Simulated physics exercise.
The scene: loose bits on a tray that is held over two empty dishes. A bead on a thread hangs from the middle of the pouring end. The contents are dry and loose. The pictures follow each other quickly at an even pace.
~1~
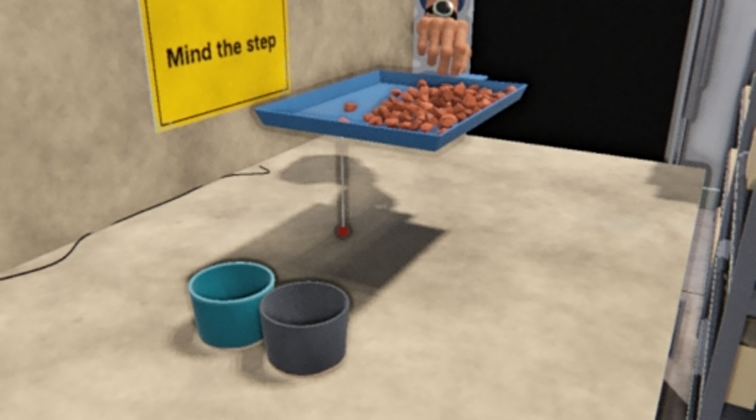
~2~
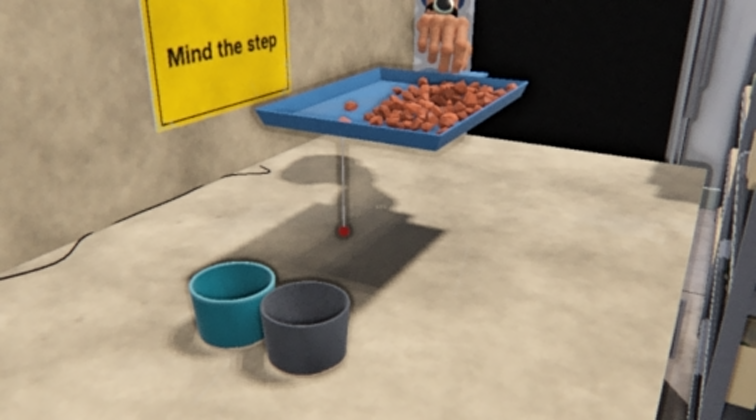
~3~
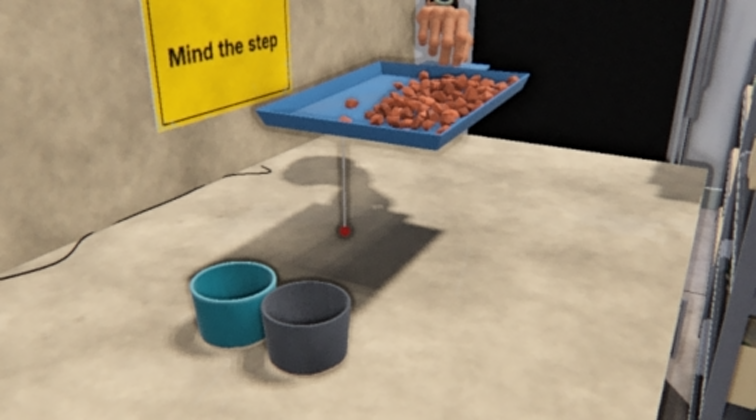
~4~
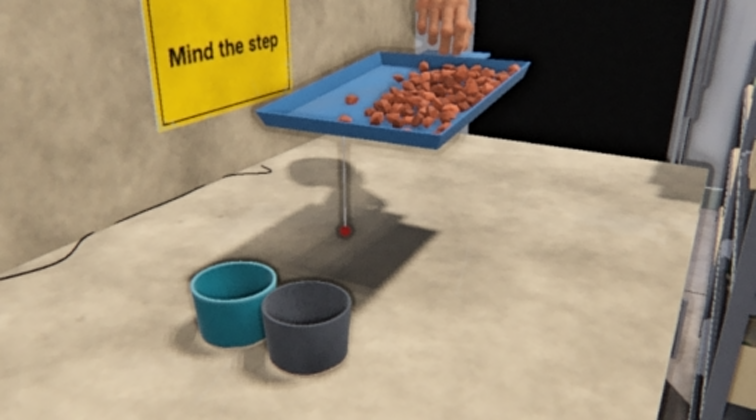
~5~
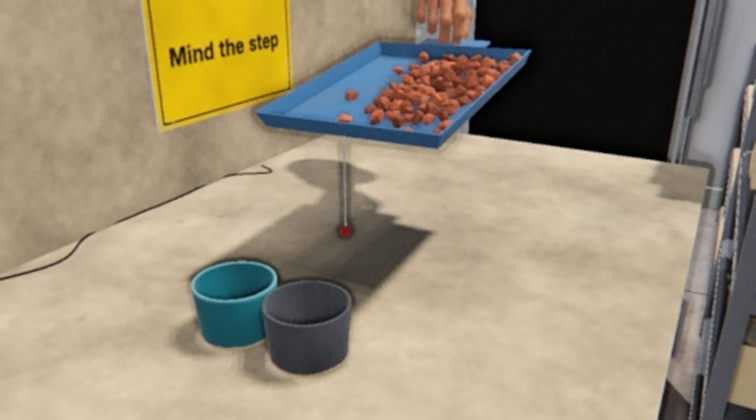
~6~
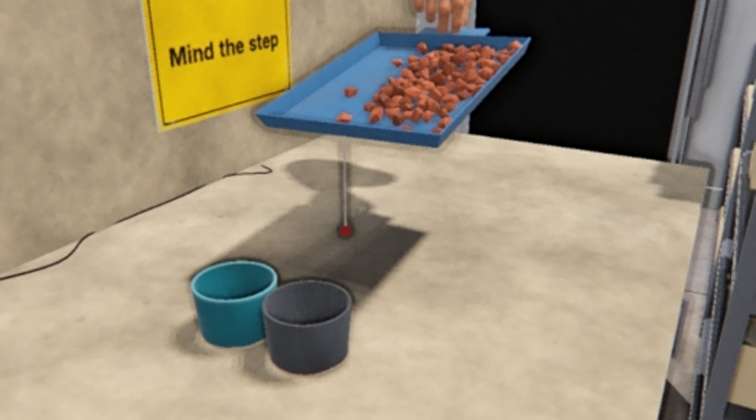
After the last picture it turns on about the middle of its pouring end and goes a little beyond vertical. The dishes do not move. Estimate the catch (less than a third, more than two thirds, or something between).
They take under a third between them.
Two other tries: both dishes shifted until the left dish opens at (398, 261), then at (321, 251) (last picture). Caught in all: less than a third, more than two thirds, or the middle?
First less than a third, then in the middle band.
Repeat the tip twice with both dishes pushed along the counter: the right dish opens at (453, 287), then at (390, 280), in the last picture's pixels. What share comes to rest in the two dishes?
The first gives 20 %, the second 60 %.
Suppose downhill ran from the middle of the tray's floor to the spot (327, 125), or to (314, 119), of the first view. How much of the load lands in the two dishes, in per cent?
First some 0, then 0 per cent.
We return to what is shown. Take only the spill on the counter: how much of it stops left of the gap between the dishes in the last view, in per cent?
It comes to 30 per cent or so.
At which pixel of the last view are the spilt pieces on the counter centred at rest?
Close to (307, 303).
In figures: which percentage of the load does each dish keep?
Left dish near 0 in a hundred; right dish near 0.
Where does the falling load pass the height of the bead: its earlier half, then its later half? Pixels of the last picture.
At about (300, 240), then at (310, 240).
Just after the last frame, tray tipped steeply; almost all on the tray; just a few outside both; about a tenth in the air.
A moment on, tray tipped right over; roughly a third on the tray; just a few in the right dish; just a few in the left dish; roughly half outside both; about a tenth in the air.
Further on, tray tipped past a quarter turn; just a few in the right dish; just a few in the left dish; almost all outside both.
When it is over, tray tipped past a quarter turn; just a few in the right dish; just a few in the left dish; almost all outside both.
